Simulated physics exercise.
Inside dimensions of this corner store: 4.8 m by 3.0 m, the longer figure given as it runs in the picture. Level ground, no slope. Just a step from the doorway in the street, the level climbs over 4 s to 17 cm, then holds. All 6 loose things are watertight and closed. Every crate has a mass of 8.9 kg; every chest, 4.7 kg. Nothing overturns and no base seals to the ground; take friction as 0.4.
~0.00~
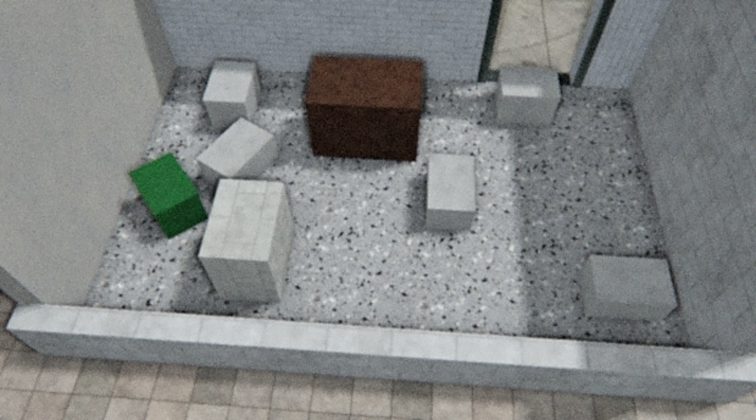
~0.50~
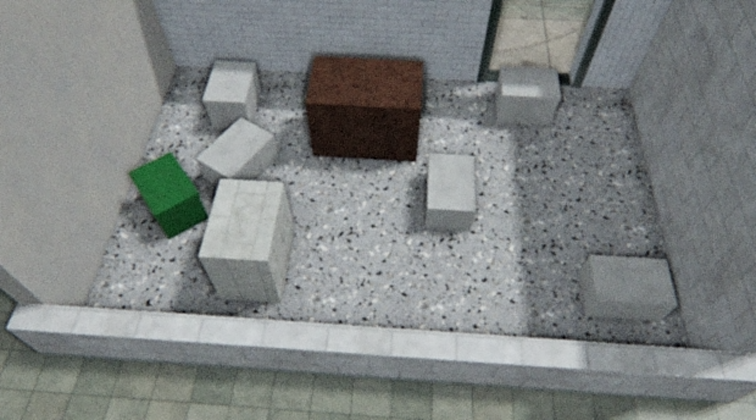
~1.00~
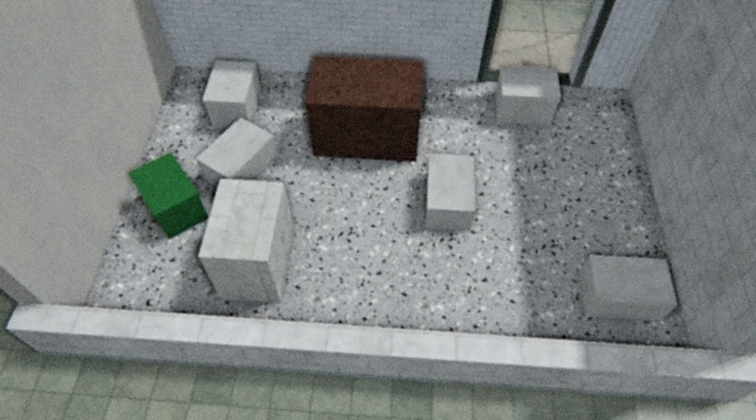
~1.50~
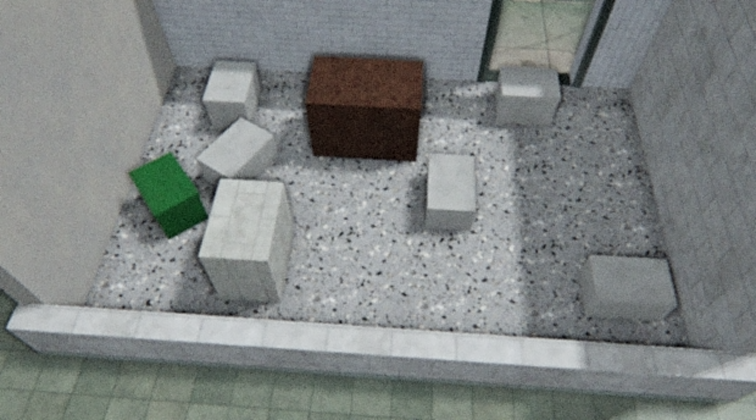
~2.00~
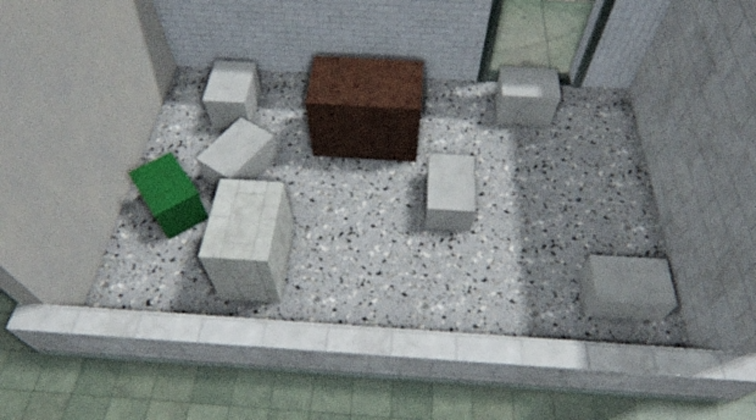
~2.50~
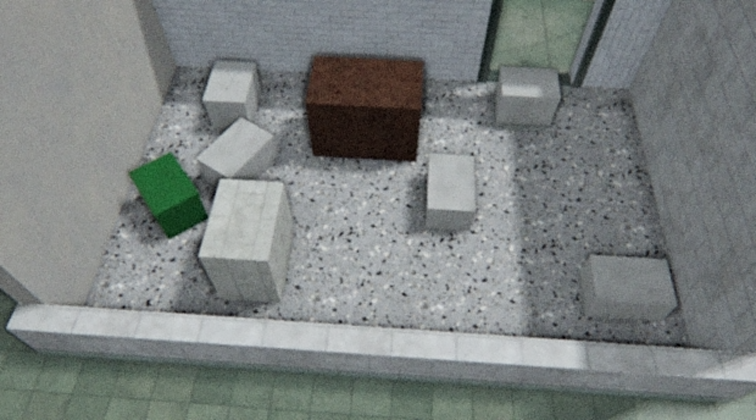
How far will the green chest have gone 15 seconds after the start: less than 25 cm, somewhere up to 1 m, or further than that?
It is left a little way off.
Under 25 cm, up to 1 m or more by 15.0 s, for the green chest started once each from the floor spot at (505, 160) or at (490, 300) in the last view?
A long trip, then a long trip.
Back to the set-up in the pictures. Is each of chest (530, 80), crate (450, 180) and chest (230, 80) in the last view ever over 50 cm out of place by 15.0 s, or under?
Taking them in order: Greater; greater; smaller.
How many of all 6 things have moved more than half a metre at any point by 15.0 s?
The count comes to 5.
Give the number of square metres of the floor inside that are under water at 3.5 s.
That flooded area is roughly 2.0 m2.
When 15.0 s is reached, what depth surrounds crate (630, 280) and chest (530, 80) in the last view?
Roughly 6 and 9 cm.
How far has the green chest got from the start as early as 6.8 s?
Roughly 0 cm by then.
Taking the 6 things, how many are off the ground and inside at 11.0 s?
Count at that moment: 4.
After 3.5 s the green chest is near (163, 183), 0.0 m from its start, aground; 0 afloat.
After 6.8 s the green chest is near (163, 183), 0.0 m from its start, aground; 2 afloat.
After 11.0 s the green chest is near (173, 175), 0.1 m from its start, afloat; 4 afloat.
After 15.0 s the green chest is near (157, 124), 0.6 m from its start, afloat; 6 afloat.
